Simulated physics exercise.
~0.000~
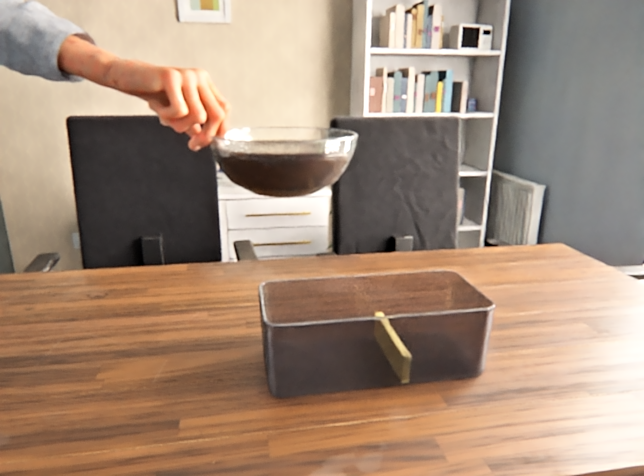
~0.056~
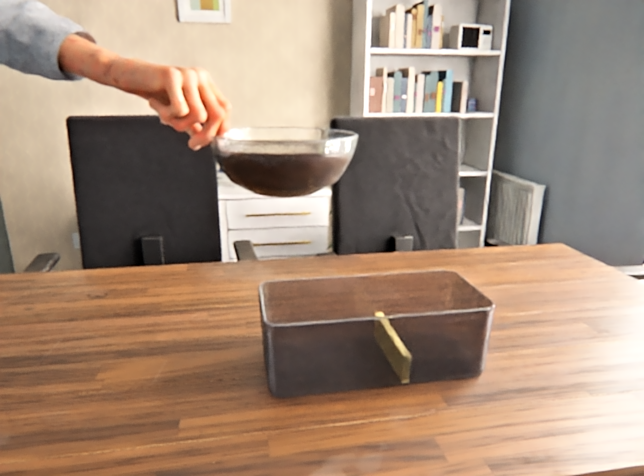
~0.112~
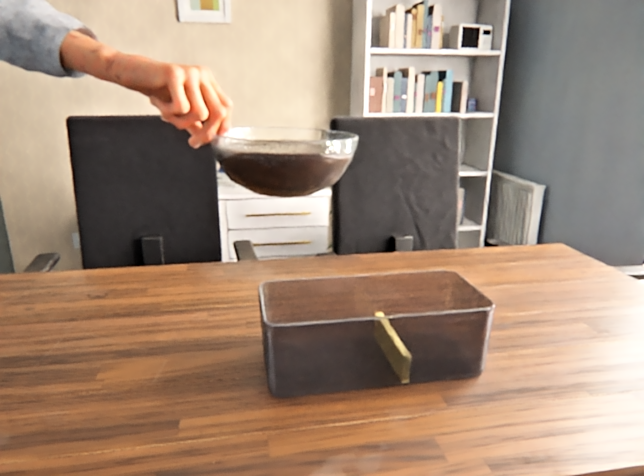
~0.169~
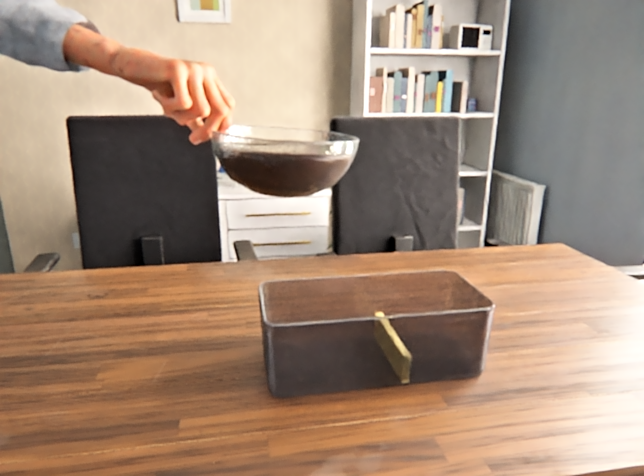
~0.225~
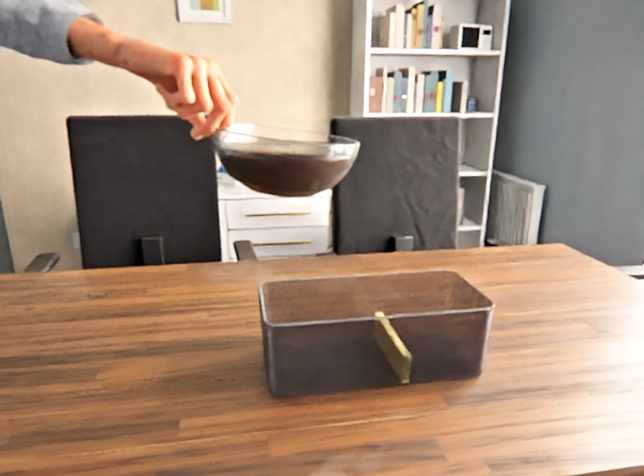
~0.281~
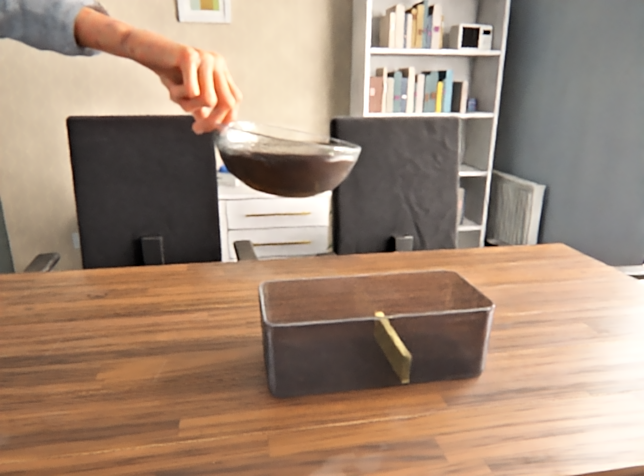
A hand in a light blue sleeve holds a clear round bowl of dark coffee above a wooden table, seen from a fixed, slightly raised view in a room with black chairs, white drawers and a bookshelf. Below and to the right sits an empty, see-through oblong basin with a yellowish upright piece at its front. The hand gradually tilts the bowl slightly rightward, while the basin stays still.
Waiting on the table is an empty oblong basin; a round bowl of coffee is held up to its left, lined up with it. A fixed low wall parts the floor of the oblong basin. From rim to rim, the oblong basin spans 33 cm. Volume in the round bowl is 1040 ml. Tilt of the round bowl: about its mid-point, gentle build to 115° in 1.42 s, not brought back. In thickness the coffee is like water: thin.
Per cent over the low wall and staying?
57 per cent.
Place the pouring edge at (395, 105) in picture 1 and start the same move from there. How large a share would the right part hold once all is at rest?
65 %.
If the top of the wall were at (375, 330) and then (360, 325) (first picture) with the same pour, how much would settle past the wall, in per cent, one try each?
Try 1: 70 %; try 2: 85 %.
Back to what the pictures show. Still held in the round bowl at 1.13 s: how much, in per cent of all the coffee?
Close to 0 percent of the total.
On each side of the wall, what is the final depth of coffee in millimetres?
Left part: About 16 mm; right part: About 34 mm.
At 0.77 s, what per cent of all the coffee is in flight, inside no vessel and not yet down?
Estimate: Some 42 % of the total.
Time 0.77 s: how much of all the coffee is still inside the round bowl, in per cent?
Near 34 in a hundred.
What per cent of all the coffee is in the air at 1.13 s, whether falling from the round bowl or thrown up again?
Near 4 percent.
Then, 0.77 s in, the tilt is 65° and 35 per cent is still to pour, 4 is left of the wall and 19 right of it.
Then, 1.13 s in, the tilt is 104° and 0 per cent is still to pour, 36 is left of the wall and 58 right of it.
Then, 1.51 s in, the tilt is 115° and 0 per cent is still to pour, 41 is left of the wall and 57 right of it.
Then, 1.92 s in, the tilt is 115° and 0 per cent is still to pour, 42 is left of the wall and 57 right of it.
Finally, 42 per cent lies left of the wall, 57 right of it and 2 outside.
